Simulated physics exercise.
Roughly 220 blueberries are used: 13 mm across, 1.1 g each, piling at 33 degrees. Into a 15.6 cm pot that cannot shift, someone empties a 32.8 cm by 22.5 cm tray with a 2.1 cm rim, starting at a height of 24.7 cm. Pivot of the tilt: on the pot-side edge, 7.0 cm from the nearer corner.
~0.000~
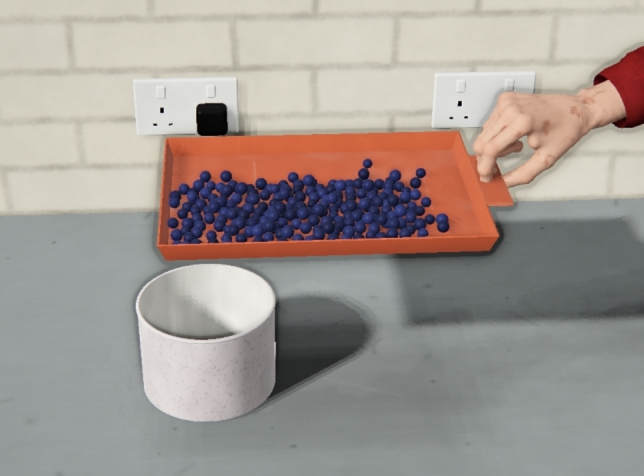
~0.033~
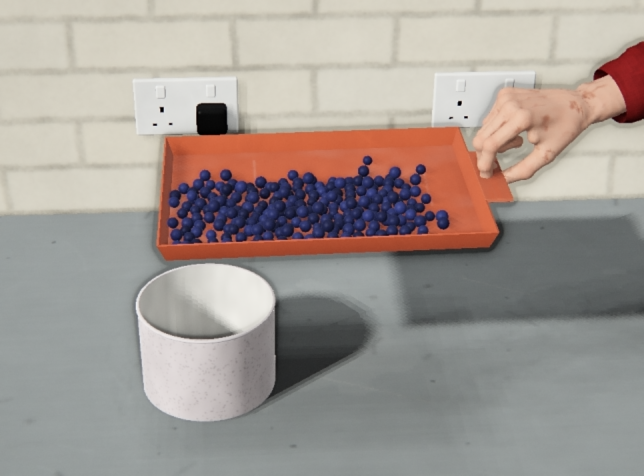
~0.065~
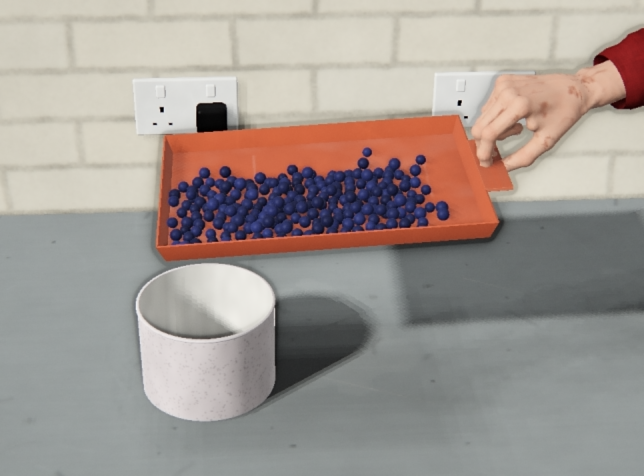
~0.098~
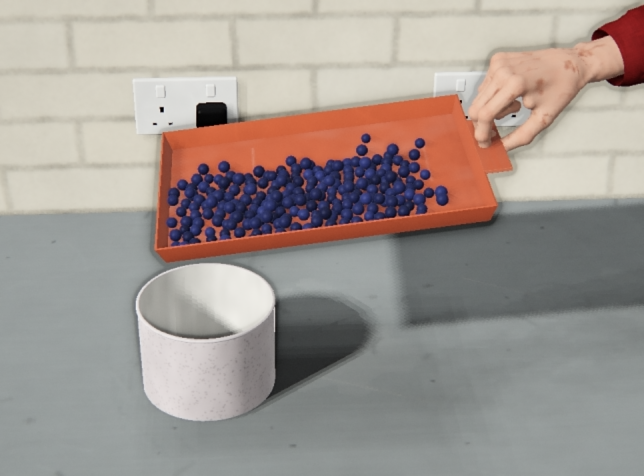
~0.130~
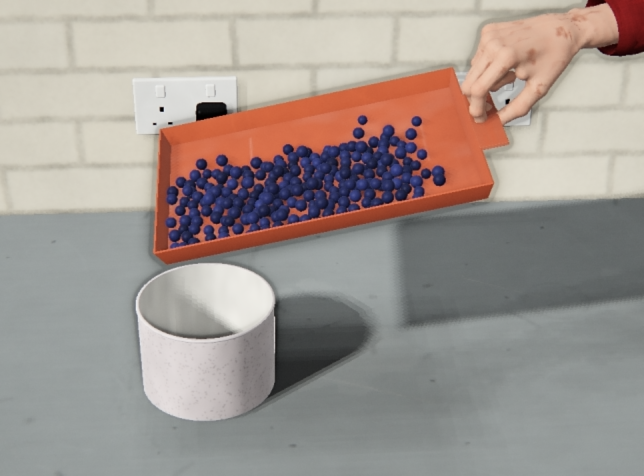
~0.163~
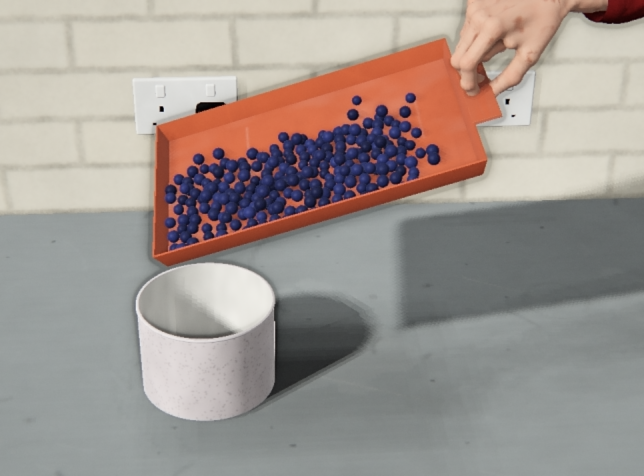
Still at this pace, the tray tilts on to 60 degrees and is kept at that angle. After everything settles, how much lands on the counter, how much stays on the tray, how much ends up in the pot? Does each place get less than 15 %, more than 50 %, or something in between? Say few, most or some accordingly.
Counter: Most. Tray: Some. Pot: Few.
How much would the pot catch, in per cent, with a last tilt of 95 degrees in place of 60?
In that case it comes to about 0 in a hundred.
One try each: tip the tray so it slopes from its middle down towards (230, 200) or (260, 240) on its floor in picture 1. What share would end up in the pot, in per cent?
First try: About 0 percent; second try: About 0 percent.
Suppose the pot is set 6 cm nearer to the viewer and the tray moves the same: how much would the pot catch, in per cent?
Roughly 0 per cent.
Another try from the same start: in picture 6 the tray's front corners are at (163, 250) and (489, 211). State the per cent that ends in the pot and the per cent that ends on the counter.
Pot: 0, counter: 15.
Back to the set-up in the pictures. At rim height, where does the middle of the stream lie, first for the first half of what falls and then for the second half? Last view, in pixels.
Around (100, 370), then (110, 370).
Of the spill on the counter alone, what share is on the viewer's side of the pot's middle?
Share: Some 90 %.
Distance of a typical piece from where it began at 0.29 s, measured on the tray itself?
By then it sits near 1 cm from where it began.
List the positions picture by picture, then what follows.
Tray tilt 0 degrees, front corners at (165, 242) and (490, 232); middle of the pieces at (310, 213); pot at (206, 301), in the first frame.
Tray tilt 1 degrees, front corners at (165, 242) and (490, 229); middle of the pieces at (310, 211), in the second frame.
Tray tilt 3 degrees, front corners at (164, 243) and (490, 219), lowest corner left front; middle of the pieces at (309, 207), in the third frame.
Tray tilt 7 degrees, front corners at (163, 245) and (489, 202), lowest corner left front; middle of the pieces at (308, 198), in the fourth frame.
Tray tilt 13 degrees, front corners at (161, 247) and (485, 180), lowest corner left front; middle of the pieces at (305, 188), in the fifth frame.
Tray tilt 19 degrees, front corners at (160, 250) and (478, 157), lowest corner left front; middle of the pieces at (301, 177); pot at (206, 300). Its pace works out near 185 degrees a second, in the sixth frame.
Then, at 0.29 s, tilt 43 degrees; the tray holds 100 %, the pot 0 %.
After 0.37 s, tilt 56 degrees; the tray holds 100 %, the pot 0 %.
Then, at 0.59 s, tilt 60 degrees; the tray holds 75 %, the pot 0 %.
In the end, at 1.7 s, counter 60 %, tray 40 %, pot 0 %.
